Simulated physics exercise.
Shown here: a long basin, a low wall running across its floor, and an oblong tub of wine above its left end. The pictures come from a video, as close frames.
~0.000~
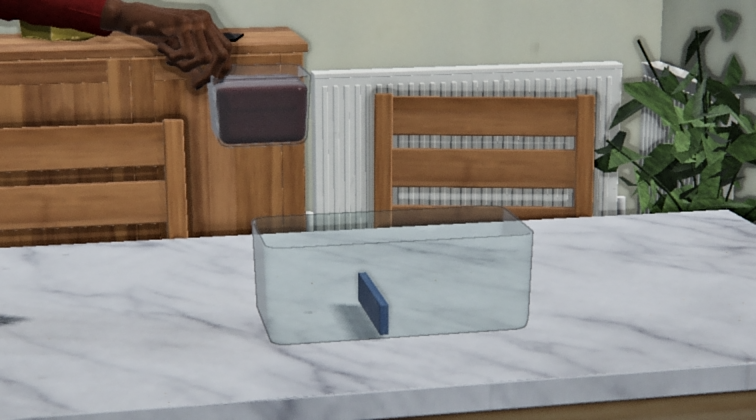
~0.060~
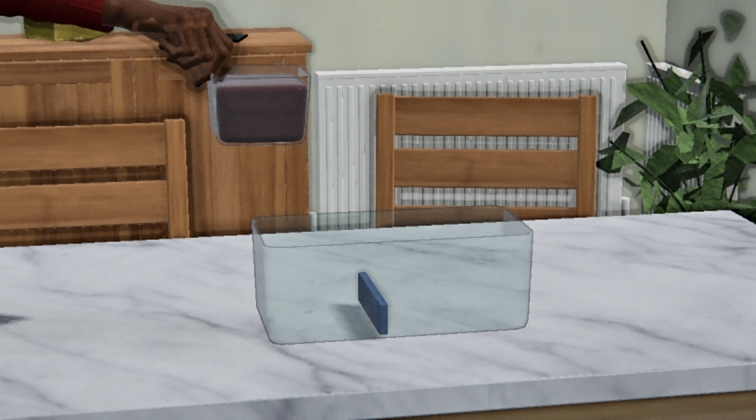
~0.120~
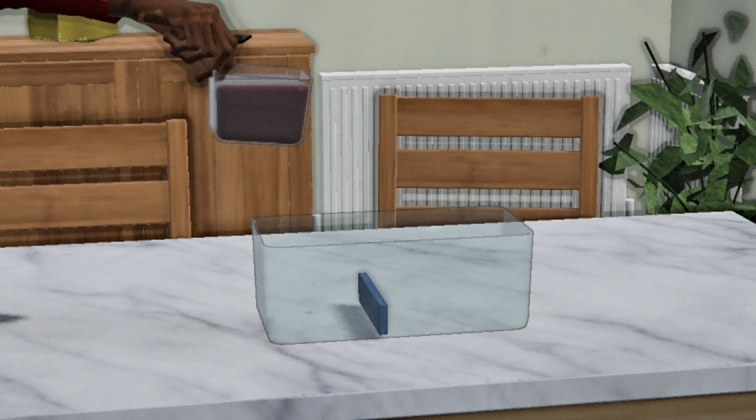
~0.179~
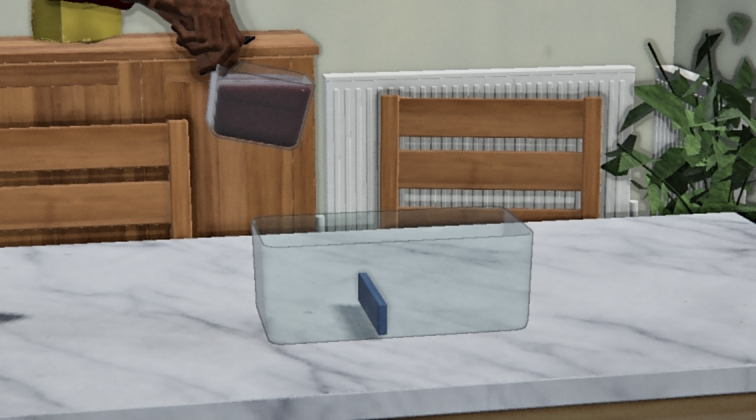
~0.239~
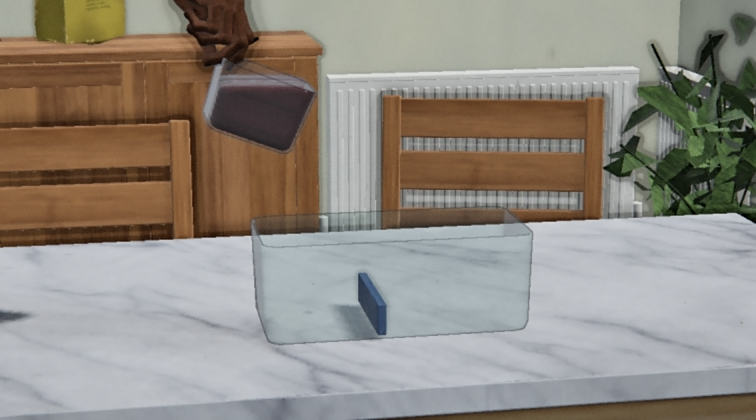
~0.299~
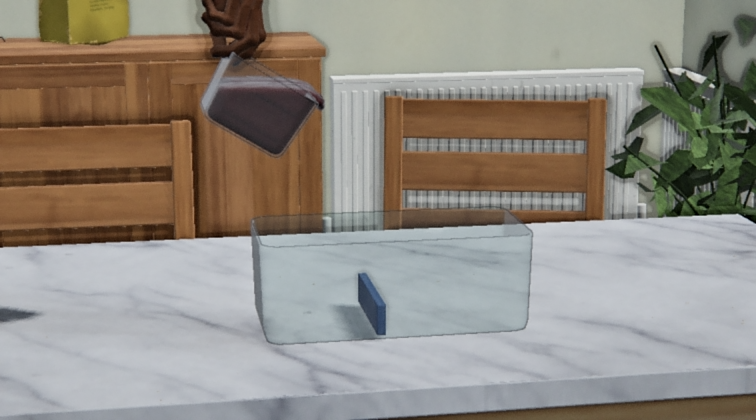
A hand tilts an oblong tub of wine rightward above a long clear basin.
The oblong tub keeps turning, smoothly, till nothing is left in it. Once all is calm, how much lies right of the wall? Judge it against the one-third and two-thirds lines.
I'd put the amount right of the wall between the two marks of a third and two thirds.
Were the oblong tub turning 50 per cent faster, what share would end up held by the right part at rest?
Result: Roughly 35 %.
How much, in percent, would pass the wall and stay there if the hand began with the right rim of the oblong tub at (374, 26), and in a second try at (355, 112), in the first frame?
Start one gives some 90 %, start two some 85 %.
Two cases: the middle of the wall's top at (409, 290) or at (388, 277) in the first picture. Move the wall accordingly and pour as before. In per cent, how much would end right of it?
It would come to roughly 10 per cent the first time and roughly 15 per cent the second.
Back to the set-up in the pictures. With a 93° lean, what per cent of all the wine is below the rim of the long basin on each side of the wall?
Left: 5 %; right: 20 %.
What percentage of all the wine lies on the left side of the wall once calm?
Roughly 45 %.
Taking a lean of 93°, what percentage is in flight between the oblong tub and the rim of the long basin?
About 40 per cent.
A moment on, the oblong tub is tipped on its side and 32 per cent is still to pour, 6 is left of the wall and 21 right of it.
Next, the oblong tub is tipped right over and 4 per cent is still to pour, 35 is left of the wall and 53 right of it.
Then the oblong tub is tipped right over and 0 per cent is still to pour, 45 is left of the wall and 54 right of it.
Later the oblong tub is tipped right over and 0 per cent is still to pour, 45 is left of the wall and 54 right of it.
At rest 45 per cent lies left of the wall, 54 right of it and 1 outside.
